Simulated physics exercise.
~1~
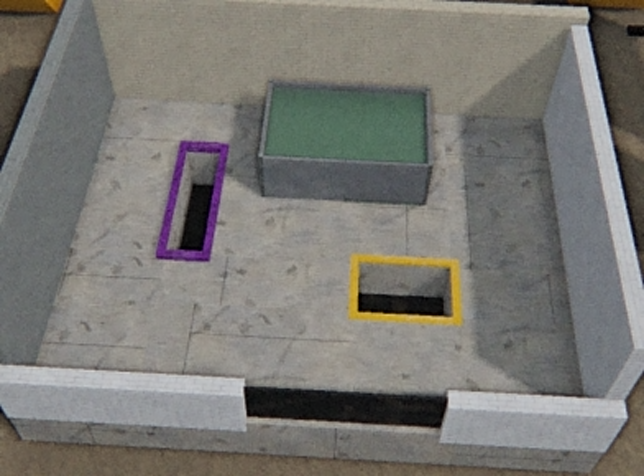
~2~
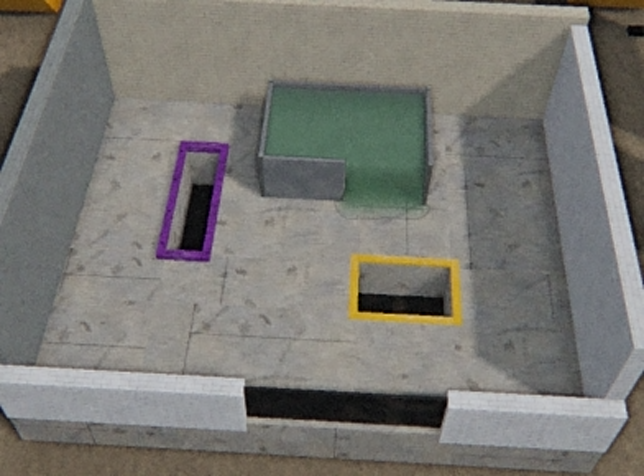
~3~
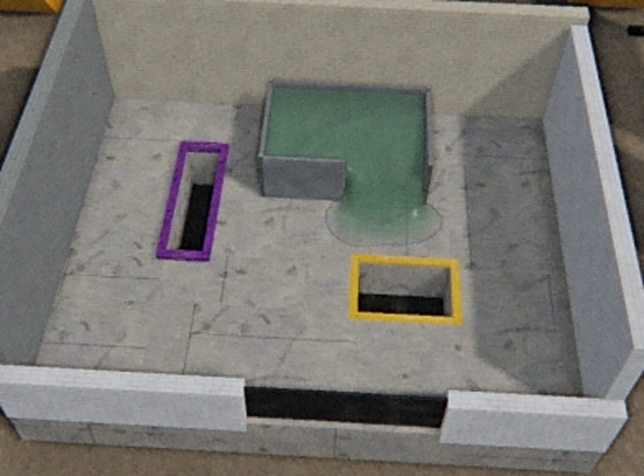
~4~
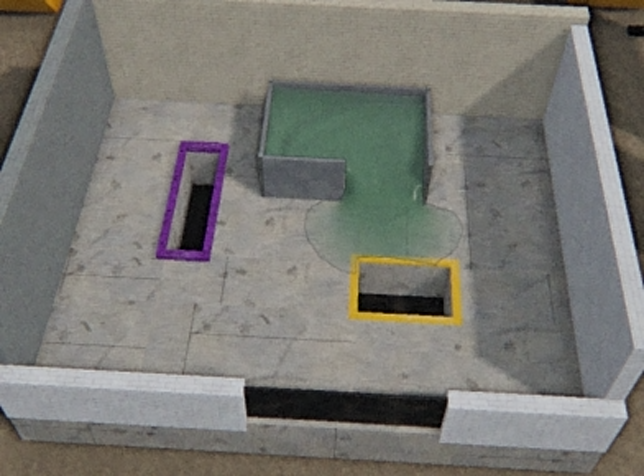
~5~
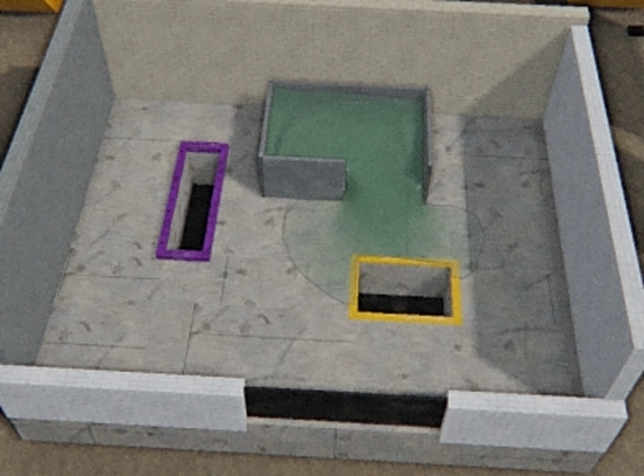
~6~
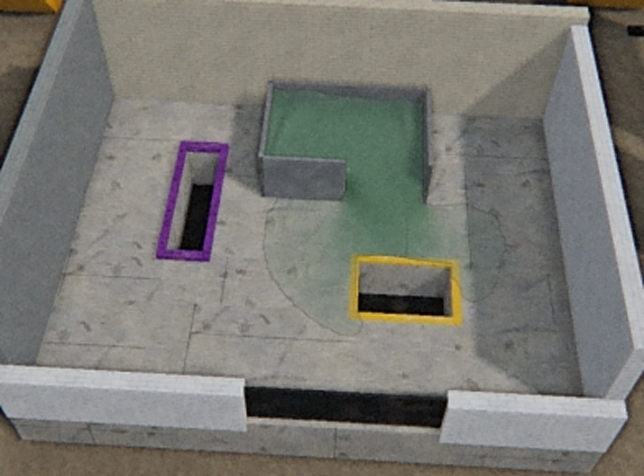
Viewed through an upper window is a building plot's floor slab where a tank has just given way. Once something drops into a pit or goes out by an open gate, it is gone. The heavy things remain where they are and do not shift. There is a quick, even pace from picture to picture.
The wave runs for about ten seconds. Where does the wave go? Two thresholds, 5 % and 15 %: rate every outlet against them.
Rating by outlet: Gate - below both, purple pit - below both, yellow pit - above both.
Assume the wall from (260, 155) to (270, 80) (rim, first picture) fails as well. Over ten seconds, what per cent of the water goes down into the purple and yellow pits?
Approximately, purple takes 35 % and yellow takes 6 %.
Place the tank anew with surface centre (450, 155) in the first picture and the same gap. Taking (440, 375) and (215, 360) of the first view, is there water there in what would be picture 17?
One after the other, they come out submerged and spared.
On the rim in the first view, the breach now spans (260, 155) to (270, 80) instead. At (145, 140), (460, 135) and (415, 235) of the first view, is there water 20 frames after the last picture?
Taking them in order, I'd say swamped, not reached and not reached.
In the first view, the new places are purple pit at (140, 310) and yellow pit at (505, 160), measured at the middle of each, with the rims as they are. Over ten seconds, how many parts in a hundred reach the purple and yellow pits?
Percentages by pit: Purple at 6, yellow at 20.
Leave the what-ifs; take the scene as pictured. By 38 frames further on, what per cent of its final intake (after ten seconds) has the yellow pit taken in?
It comes to around 85 percent of the ten-second total.
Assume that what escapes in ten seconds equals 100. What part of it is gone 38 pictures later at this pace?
Around 85 percent.
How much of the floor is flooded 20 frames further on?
About 45 %.
A moment on, water covers 25 % of the floor; the gate 0 %, the purple pit 0 %, the yellow pit 17 %.
Next, water covers 35 % of the floor; the gate 0 %, the purple pit 0 %, the yellow pit 29 %.
Then, water covers 45 % of the floor; the gate 0 %, the purple pit 0 %, the yellow pit 40 %.
Later, water covers 55 % of the floor; the gate 0 %, the purple pit 0 %, the yellow pit 54 %.
In the end, water covers 75 % of the floor; the gate 0 %, the purple pit 0 %, the yellow pit 63 %.
